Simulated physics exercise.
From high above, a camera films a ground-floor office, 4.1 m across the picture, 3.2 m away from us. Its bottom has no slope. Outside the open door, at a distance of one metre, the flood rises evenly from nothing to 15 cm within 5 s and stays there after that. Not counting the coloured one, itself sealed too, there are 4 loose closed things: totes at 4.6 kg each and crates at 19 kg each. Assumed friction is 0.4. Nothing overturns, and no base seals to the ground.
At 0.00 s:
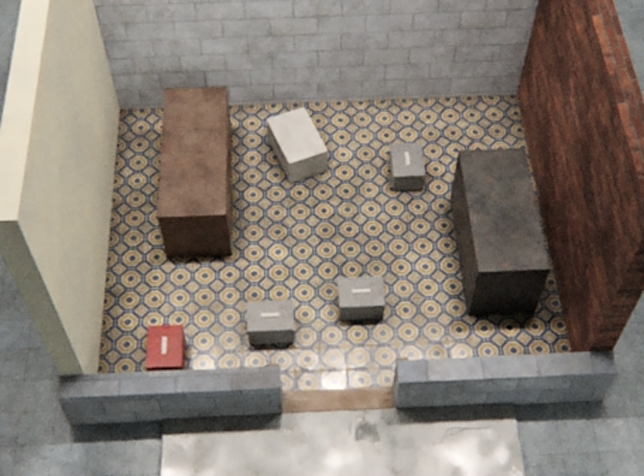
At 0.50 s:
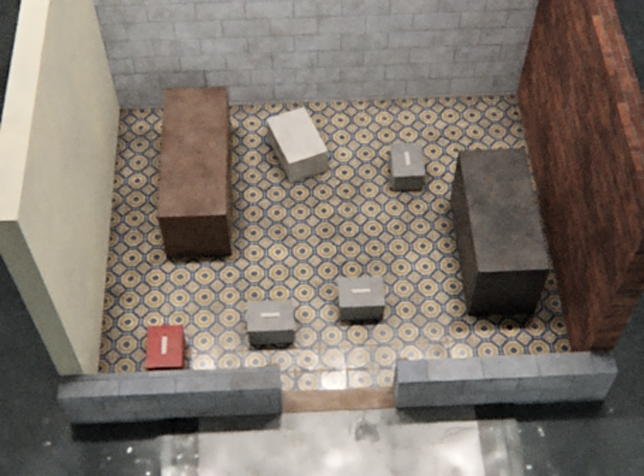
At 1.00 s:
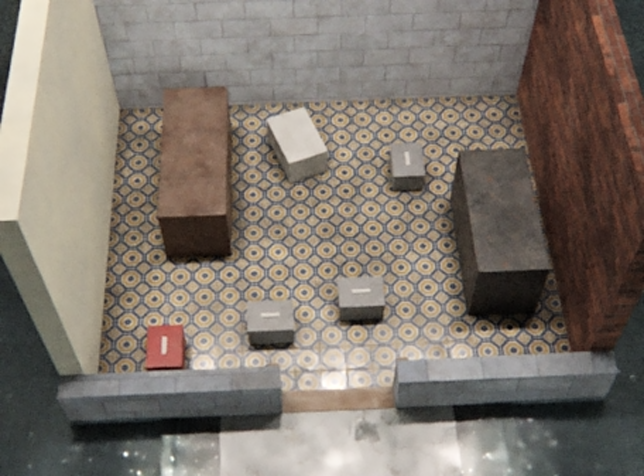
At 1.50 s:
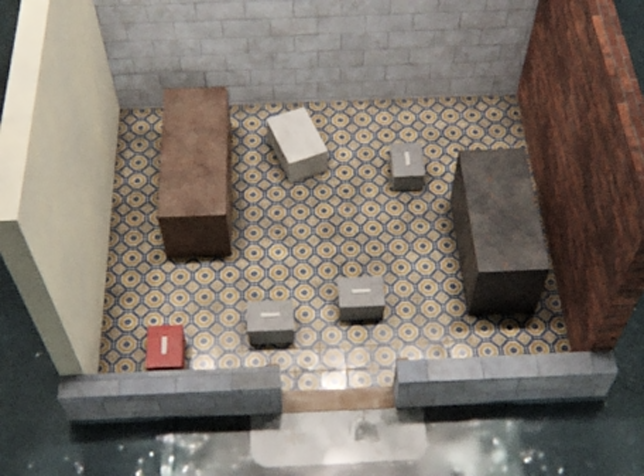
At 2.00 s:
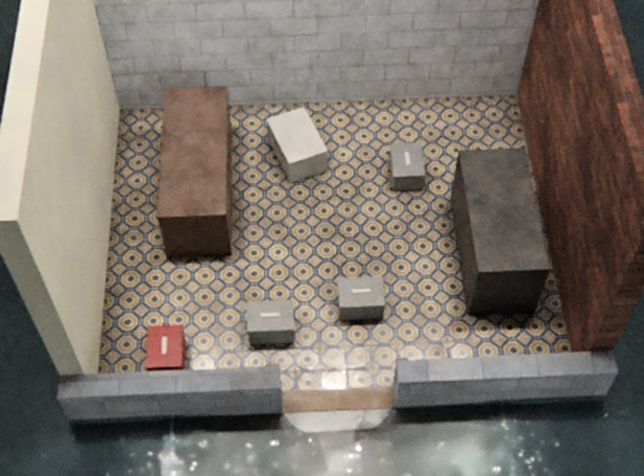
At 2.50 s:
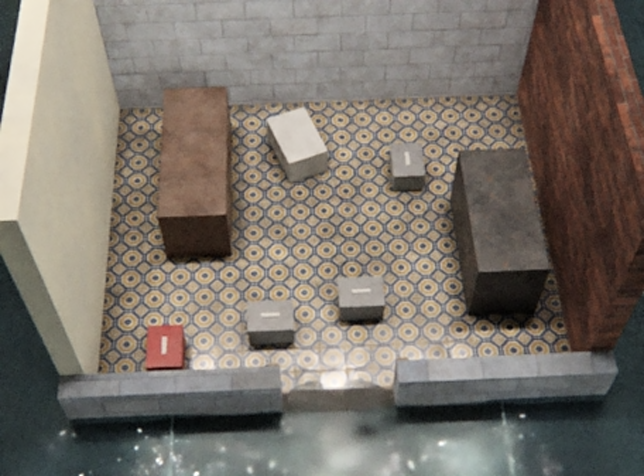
Dark, glinting water spread over the ground outside the open doorway, shrinking the pale path until it covered it up to the threshold, while the red box and the grey ones inside stayed still.
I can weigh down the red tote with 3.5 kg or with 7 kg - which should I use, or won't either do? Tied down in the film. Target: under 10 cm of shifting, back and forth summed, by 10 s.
Go with the lighter one.
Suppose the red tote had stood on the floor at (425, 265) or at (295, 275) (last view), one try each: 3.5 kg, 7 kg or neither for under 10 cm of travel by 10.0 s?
Try by try, no option works; no option works.
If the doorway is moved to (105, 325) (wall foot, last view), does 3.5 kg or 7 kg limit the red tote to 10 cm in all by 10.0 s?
Lab note: Both masses insufficient.
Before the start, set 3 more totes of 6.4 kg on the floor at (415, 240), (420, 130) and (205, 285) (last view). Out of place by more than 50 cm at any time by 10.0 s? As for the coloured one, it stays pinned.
Above the mark, above the mark, below the mark.
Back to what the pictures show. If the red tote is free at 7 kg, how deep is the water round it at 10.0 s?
2 cm, roughly.
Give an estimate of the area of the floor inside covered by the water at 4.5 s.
Wet area: Approx. 3.0 m2.
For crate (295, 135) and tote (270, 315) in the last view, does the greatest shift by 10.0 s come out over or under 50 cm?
Falls short; exceeds it.
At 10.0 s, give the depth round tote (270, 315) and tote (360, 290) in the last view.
Close to 3 and 9 centimetres.
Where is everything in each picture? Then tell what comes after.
The first picture shows the red tote at (165, 346), on the bottom; water covers 0.0 m2; 0 of 5 have shifted.
The second picture shows the red tote at (165, 346), on the bottom; 0.0 m2 under water; 0 of 5 have shifted.
The third picture shows the red tote at (165, 346) rests on the ground; water covers 0.0 m2; 0 of 5 have shifted.
The fourth picture shows the red tote at (165, 346) rests on the ground; 0.0 m2 under water; 0 of 5 have shifted.
The fifth picture shows the red tote at (165, 346) rests on the ground; 0.0 m2 under water; 0 of 5 have shifted.
The sixth picture shows the red tote at (165, 346) rests on the ground; water covers 0.0 m2; 0 of 5 have shifted.
After 3.5 s the red tote would be 0 cm from its start with 3.5 kg and 0 cm from its start with 7 kg; 0 cm of water round it then.
After 4.5 s the red tote would be 0 cm from its start with 3.5 kg and 0 cm from its start with 7 kg; 0 cm of water round it then.
After 7.0 s the red tote would be 0 cm from its start with 3.5 kg and 0 cm from its start with 7 kg; 1 cm of water round it then.
After 10.0 s the red tote would be 0 cm from its start with 3.5 kg and 0 cm from its start with 7 kg; 2 cm of water round it then.
